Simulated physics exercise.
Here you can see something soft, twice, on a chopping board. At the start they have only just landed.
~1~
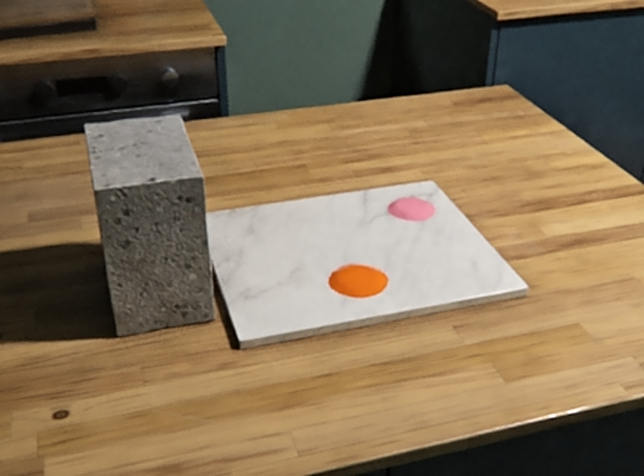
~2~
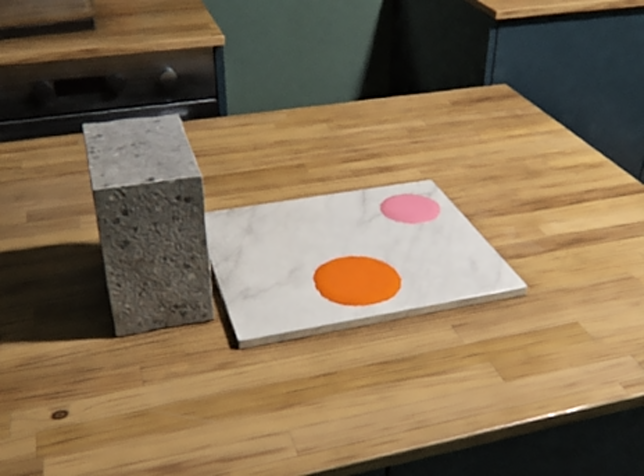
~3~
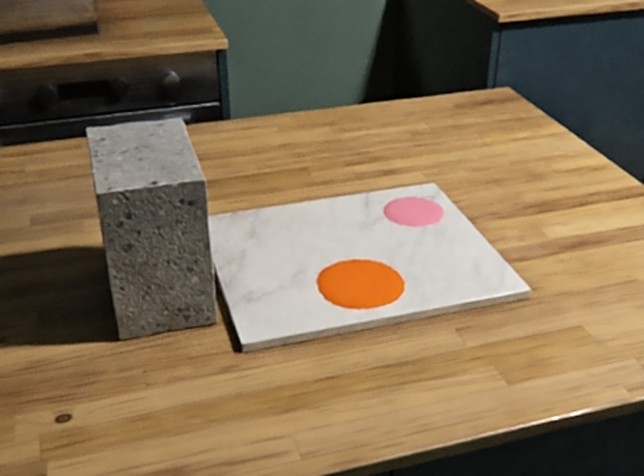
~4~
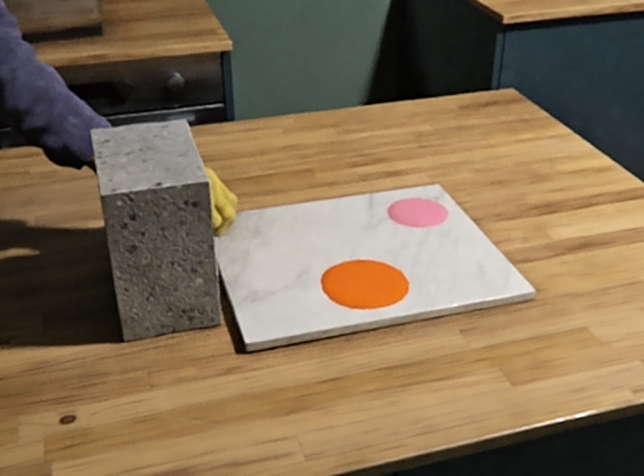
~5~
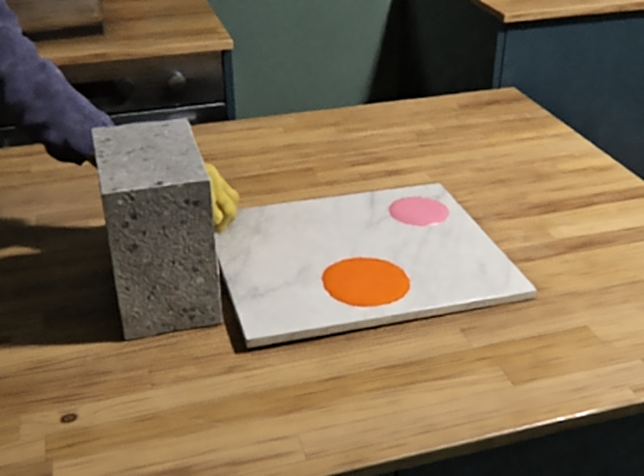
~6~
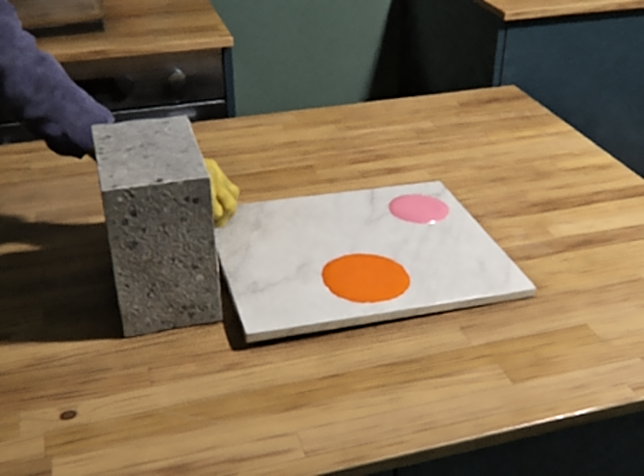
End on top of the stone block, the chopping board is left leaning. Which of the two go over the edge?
Orange paste slips off, pink paste slips off.
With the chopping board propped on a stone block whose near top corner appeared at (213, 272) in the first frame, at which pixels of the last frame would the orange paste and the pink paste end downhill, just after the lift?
Leading edges, in order: (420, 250); (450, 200).
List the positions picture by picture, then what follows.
The chopping board lies flat; orange paste (358, 278) a low mound; pink paste (412, 207) a low mound; stone block (159, 261), in the first picture.
They settle; orange paste (357, 279) spread thin; pink paste (410, 207) spread thin, in the second picture.
At rest; orange paste (360, 282) spread thin; pink paste (413, 210) spread thin, in the third picture.
A hand takes the end; orange paste (365, 283) spread thin; pink paste (418, 211) spread thin, in the fourth picture.
The end is rising; orange paste (366, 280) spread thin; pink paste (419, 209) spread thin, in the fifth picture.
The chopping board slopes by about 2°; orange paste (366, 276) spread thin; pink paste (419, 207) spread thin; stone block (166, 261), in the sixth picture.
Next, slope about 36°; the orange paste has crept down a long way; the pink paste is dripping off the low end.
After that, the orange paste is dripping off the low end; the pink paste is dripping off the low end.
Finally, slope about 36°; the orange paste is dripping off the low end; the pink paste is dripping off the low end.
